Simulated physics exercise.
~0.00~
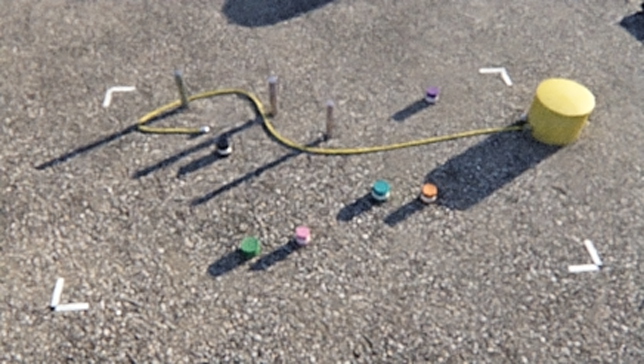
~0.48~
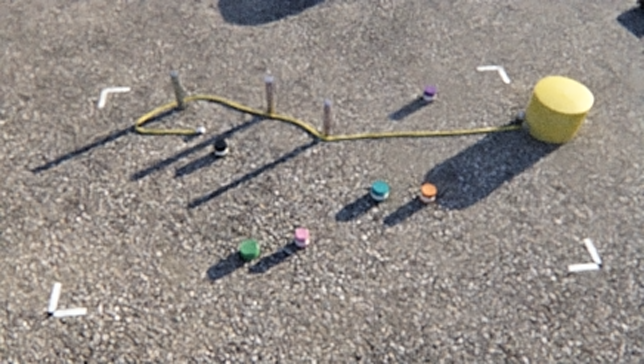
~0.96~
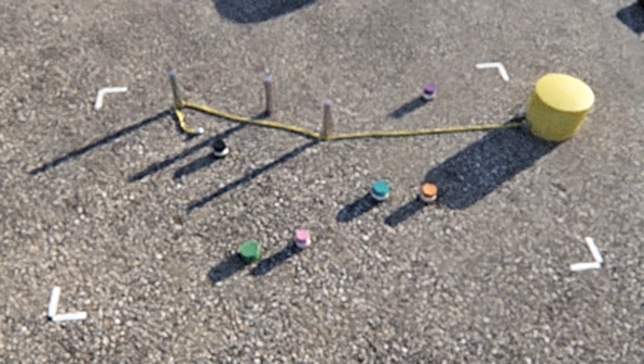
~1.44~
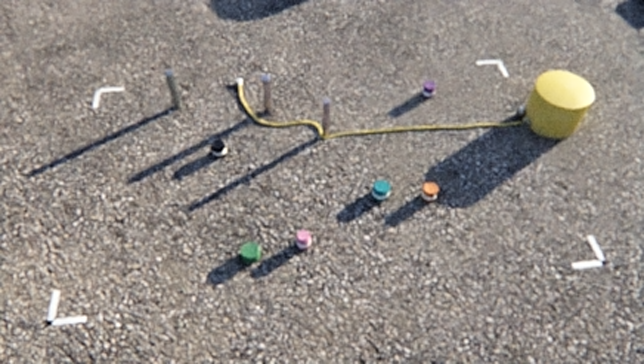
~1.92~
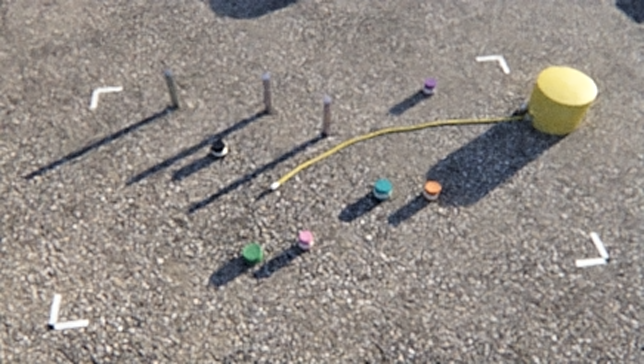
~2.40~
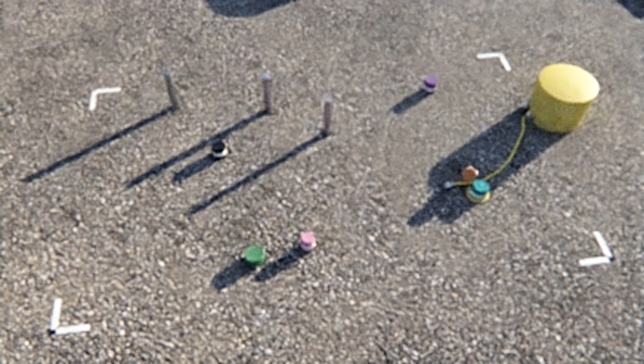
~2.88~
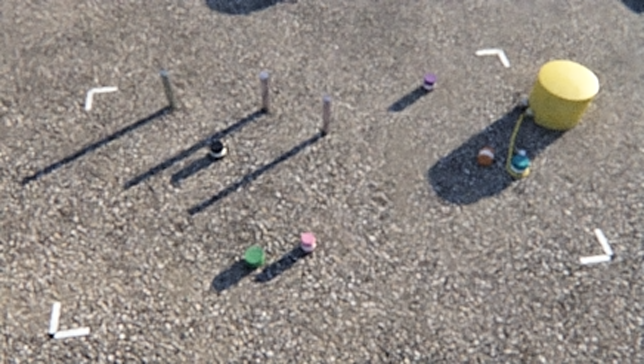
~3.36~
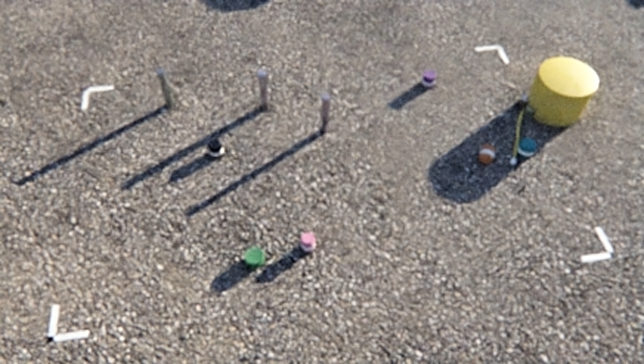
On sunlit, pebbly ground marked by white corners, a yellow lead slides past three posts toward a yellow drum at right, sweeping the teal and orange containers along. It ends short beside the drum, with the teal one close by and the orange one tipped over, the other four unmoved.
